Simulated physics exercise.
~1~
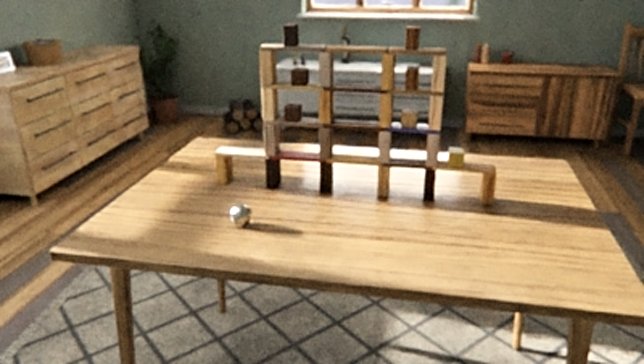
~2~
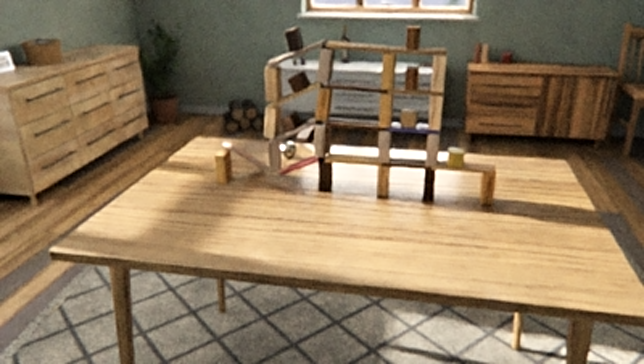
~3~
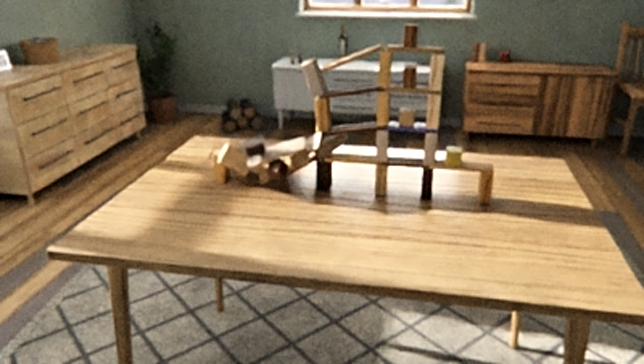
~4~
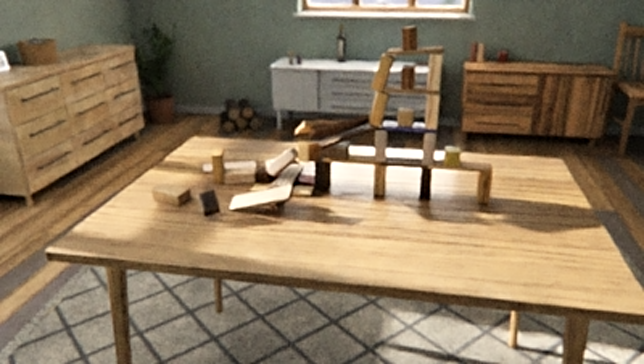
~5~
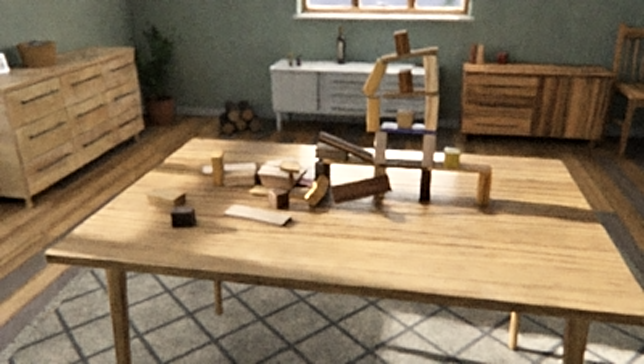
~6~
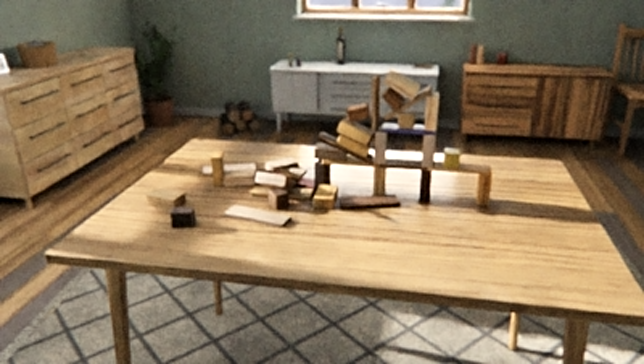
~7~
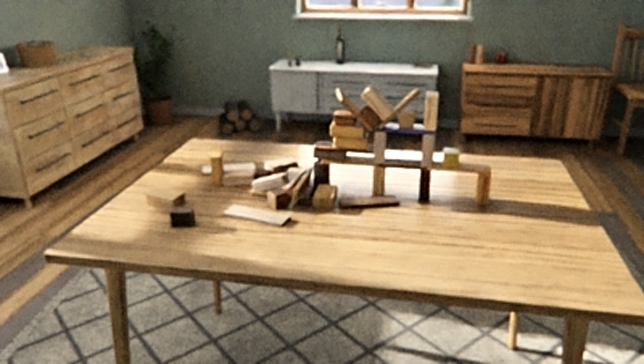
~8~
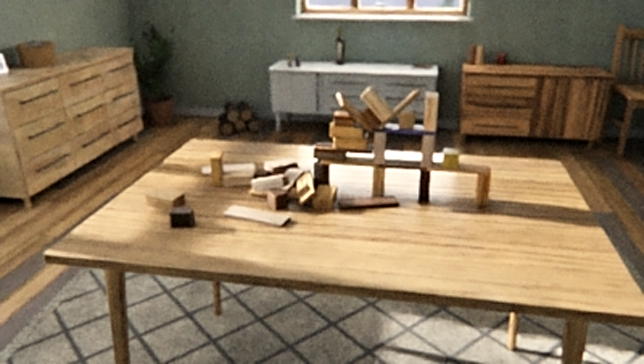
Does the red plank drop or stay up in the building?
The red plank drops. It tips down as the lower left gives way, and it comes down with the collapsing left side.
At the start, a wooden building of posts and planks, four levels high, stands on a dining table while a shiny steel ball rolls towards its left side. The ball runs in at the lower left, an inner post is knocked away, and the red plank tips down. The left part sags and folds, spilling planks and blocks onto the table. The collapse then spreads to the upper middle, where the top block and planks tumble inwards. At the end, pieces lie heaped on the left, while the lower right part still stands with the blue plank and yellow block in place.
